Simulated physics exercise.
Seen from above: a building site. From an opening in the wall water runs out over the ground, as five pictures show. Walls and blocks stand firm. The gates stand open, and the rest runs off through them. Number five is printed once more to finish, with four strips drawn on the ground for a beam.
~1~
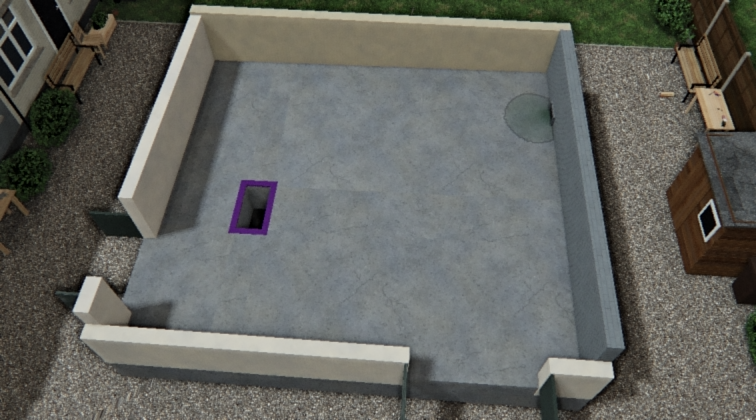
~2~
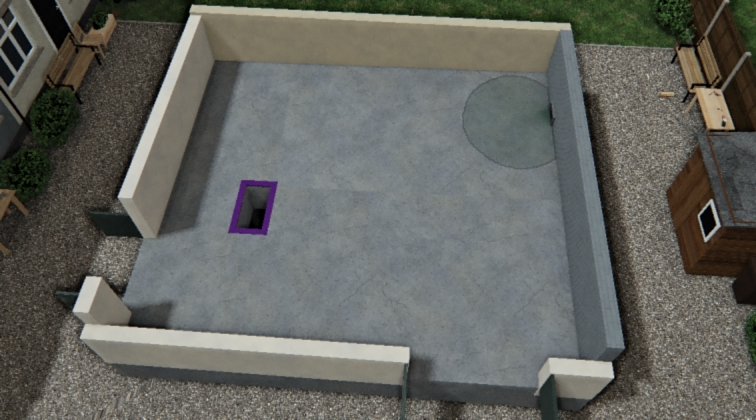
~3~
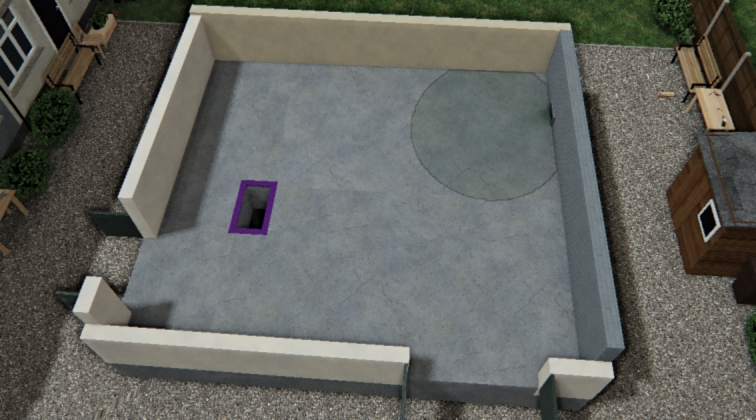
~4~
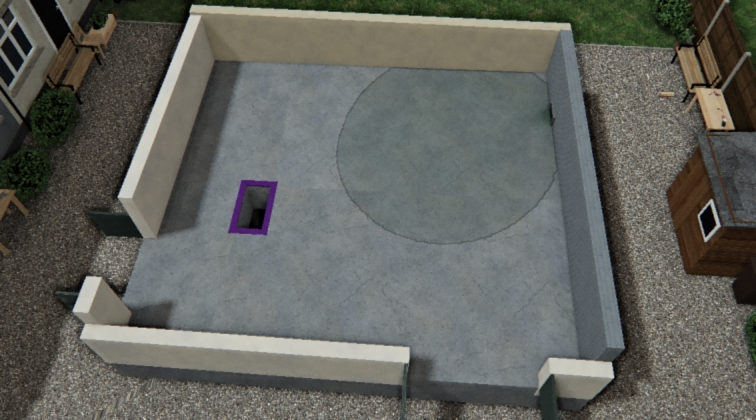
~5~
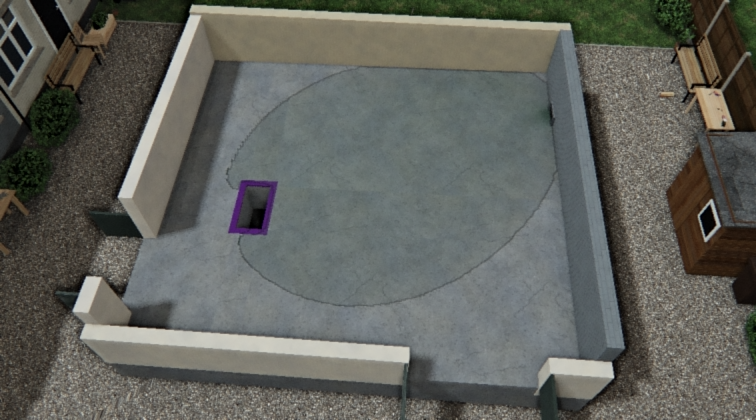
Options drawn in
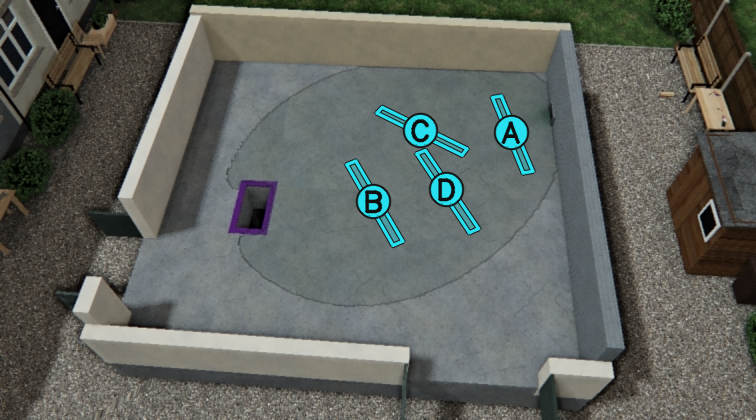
A dark, wet patch spreads across the grey floor of a walled yard, seen from above, with cream walls on most sides and a grey-blue wall on the right. A purple-edged rectangular drain sits left of centre, gates stand open at the left and bottom right, and gravel, benches and a brown shed lie outside. The patch widens leftward and downward from the right wall until it reaches the drain, while the camera stays still.
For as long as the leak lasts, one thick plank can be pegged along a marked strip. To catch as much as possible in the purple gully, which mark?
D is best.
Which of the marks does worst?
C it is.
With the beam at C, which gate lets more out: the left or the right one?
More leaves on the left.
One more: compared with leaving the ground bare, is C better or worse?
Place C is worse.
On the marked copy, A from (496, 96) to (528, 172); B from (351, 162) to (397, 243); C from (379, 110) to (464, 152); D from (421, 152) to (474, 230).
With A, about 15 % of the stream goes into the purple gully, about 85 % out by the gates.
With B, about 15 % of the stream goes into the purple gully, about 84 % out by the gates.
With C, about 8 % of the stream goes into the purple gully, about 92 % out by the gates.
With D, about 24 % of the stream goes into the purple gully, about 75 % out by the gates.
